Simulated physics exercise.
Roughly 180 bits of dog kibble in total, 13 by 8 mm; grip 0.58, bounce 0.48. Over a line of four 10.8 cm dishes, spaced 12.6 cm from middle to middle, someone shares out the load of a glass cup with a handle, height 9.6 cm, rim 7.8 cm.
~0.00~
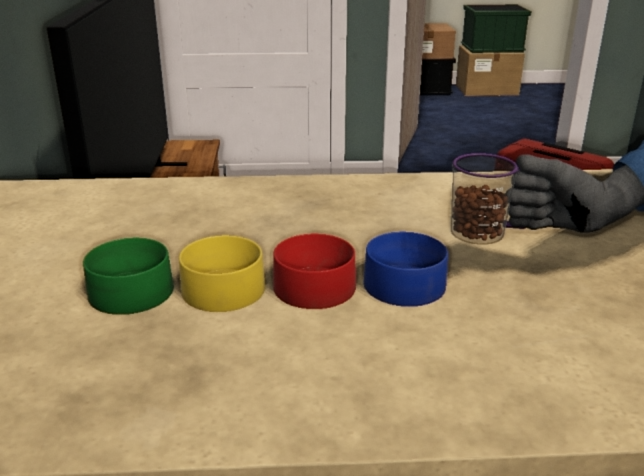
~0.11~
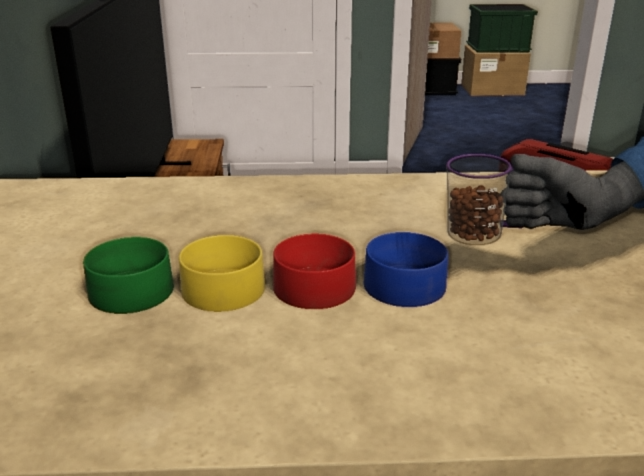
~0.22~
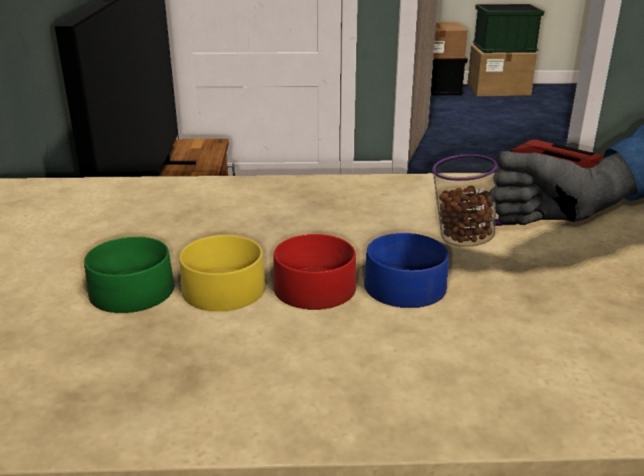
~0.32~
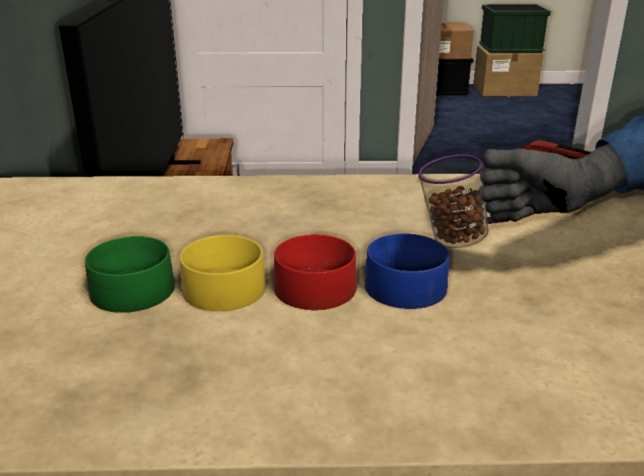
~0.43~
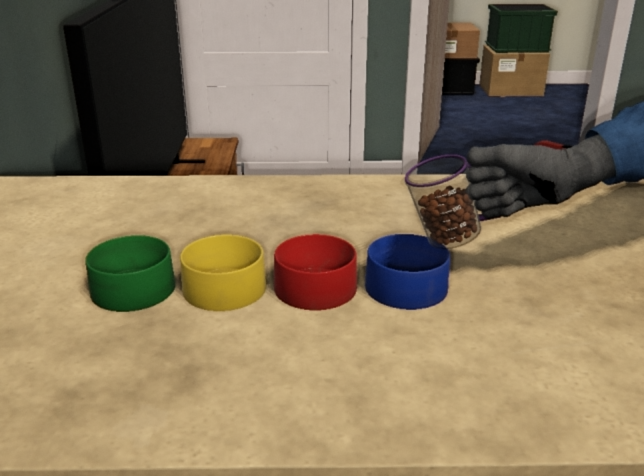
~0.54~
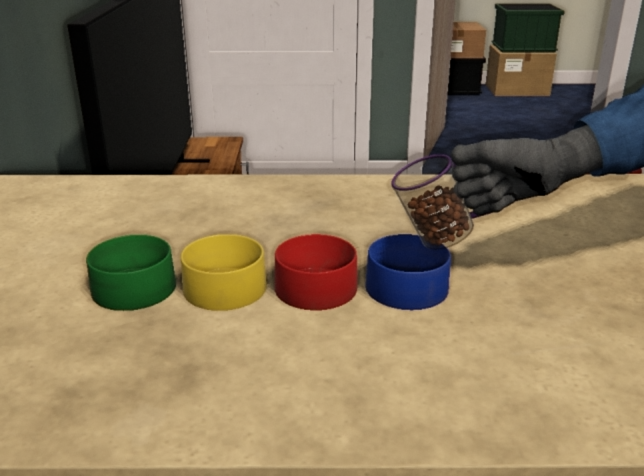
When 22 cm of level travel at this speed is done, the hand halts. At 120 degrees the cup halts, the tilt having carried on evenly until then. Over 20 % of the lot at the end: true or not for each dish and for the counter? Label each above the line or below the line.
Red dish: Above the line; blue dish: Below the line; green dish: Below the line; yellow dish: Below the line; counter: Above the line.
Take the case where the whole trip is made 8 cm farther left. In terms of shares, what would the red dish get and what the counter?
After the change, red takes 0 while the counter takes 0.
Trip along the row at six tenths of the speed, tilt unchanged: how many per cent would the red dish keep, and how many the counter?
Shares: Red 100, counter 0.
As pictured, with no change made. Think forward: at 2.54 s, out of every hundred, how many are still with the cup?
Approx. 15 % - an estimate.
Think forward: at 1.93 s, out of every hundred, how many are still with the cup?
It comes to about 95 percent.
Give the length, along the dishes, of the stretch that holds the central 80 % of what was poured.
8 centimetres.
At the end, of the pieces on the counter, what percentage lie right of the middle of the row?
About 50 %.
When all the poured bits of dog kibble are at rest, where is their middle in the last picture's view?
Around (294, 281).
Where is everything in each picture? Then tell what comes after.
In the first picture, cup at (481, 199), tilt 0 degrees, lip at (455, 166), moved 0.0 cm; middle of the pieces at (478, 211); blue dish at (407, 250); red dish at (314, 252); yellow dish at (221, 254); green dish at (126, 257).
In the second picture, cup at (476, 200), tilt 3 degrees, lip at (448, 168), moved 0.7 cm; middle of the pieces at (474, 212).
In the third picture, cup at (466, 201), tilt 8 degrees, lip at (434, 172), moved 2.1 cm; middle of the pieces at (465, 213).
In the fourth picture, cup at (456, 202), tilt 14 degrees, lip at (420, 176), moved 3.6 cm; middle of the pieces at (456, 214).
In the fifth picture, cup at (445, 203), tilt 20 degrees, lip at (406, 180), moved 5.1 cm; middle of the pieces at (447, 214).
In the sixth picture, cup at (435, 203), tilt 26 degrees, lip at (393, 184), moved 6.5 cm; middle of the pieces at (437, 215); blue dish at (409, 253); red dish at (316, 253); yellow dish at (222, 253); green dish at (129, 253). The cup turns about 55 degrees a second and travels 14 cm a second.
Then, at 1.37 s, tilt 69 degrees; cup holds 100 %.
Then, at 1.93 s, tilt 99 degrees; cup holds 95 %.
Then, at 2.54 s, tilt 120 degrees; cup holds 15 %, red 50 %, yellow 5 %.
In the end, at 3.5 s, red 65 %, blue 0 %, green 0 %, yellow 5 %, counter 30 %.
